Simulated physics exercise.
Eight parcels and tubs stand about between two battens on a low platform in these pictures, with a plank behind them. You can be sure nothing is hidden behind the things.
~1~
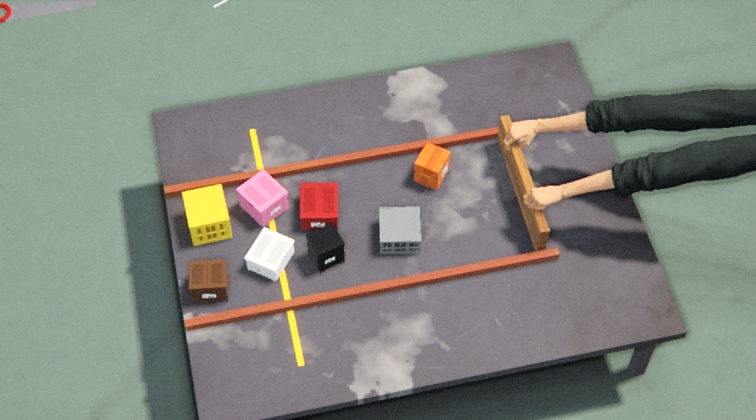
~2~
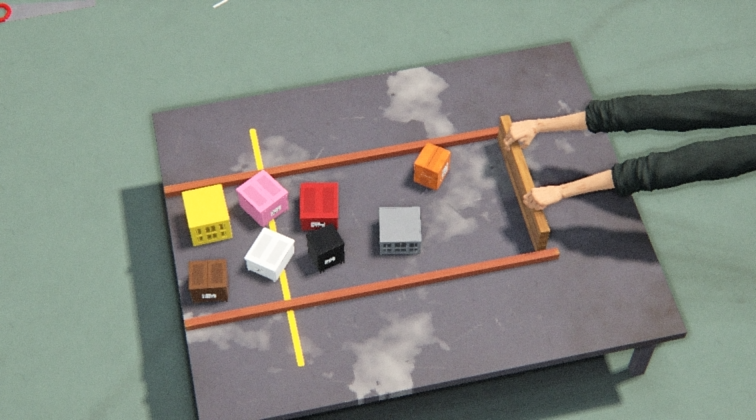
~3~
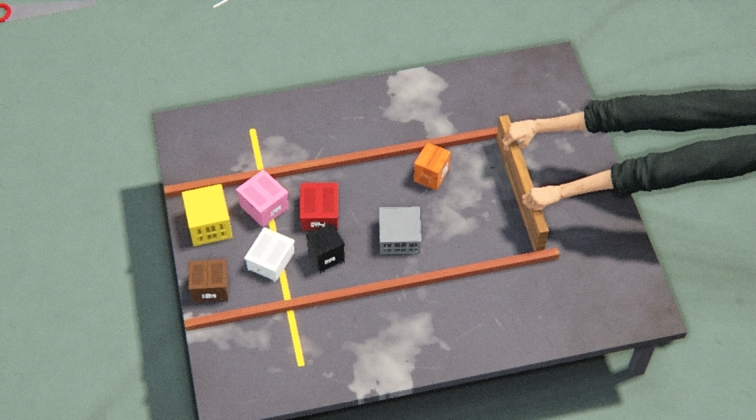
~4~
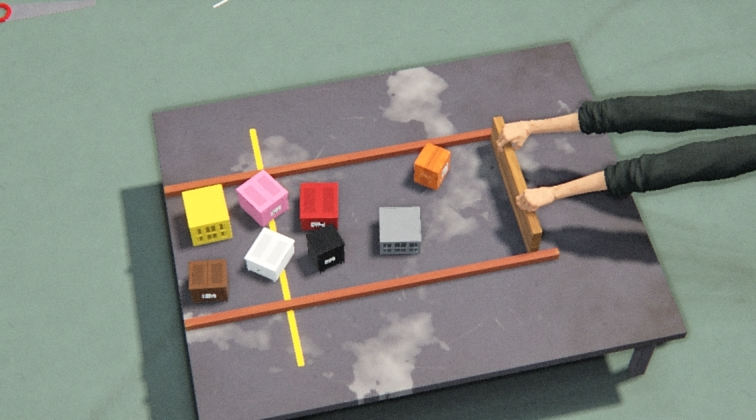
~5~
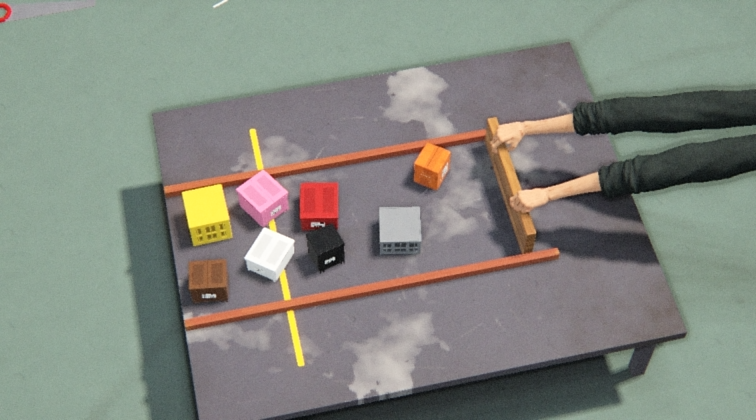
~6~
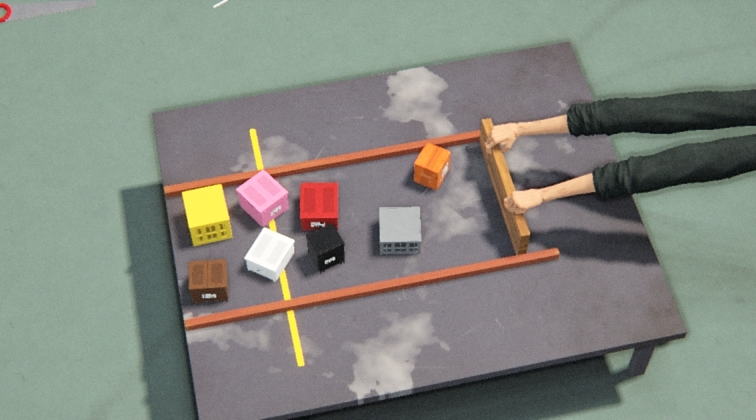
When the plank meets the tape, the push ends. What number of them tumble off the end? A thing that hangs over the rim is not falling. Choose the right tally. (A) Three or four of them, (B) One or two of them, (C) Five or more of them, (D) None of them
B, one or two of them.
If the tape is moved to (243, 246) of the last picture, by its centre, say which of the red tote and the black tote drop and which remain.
The red tote remains in place, the black tote remains in place.
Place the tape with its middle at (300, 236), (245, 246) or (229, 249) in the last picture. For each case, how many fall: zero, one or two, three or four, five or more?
Going through the places as listed, I'd say none, then three to four, then five or more.
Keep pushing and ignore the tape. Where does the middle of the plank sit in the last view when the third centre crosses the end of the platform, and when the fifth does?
Its centre point is roughly (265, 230) and later (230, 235).
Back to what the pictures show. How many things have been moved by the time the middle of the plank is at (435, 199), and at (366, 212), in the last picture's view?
Tally: 1; 4.
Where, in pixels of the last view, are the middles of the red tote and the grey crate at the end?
The red tote at (226, 227), the grey crate at (259, 260).
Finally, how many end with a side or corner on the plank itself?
Looks like 2 of them, all told.
A little later, none off yet; brown tote at rest near (209, 282); yellow crate at rest near (207, 215); white tote at rest near (270, 255).
When it is over, the number that fall off is one or two; down, yellow crate and brown tote.
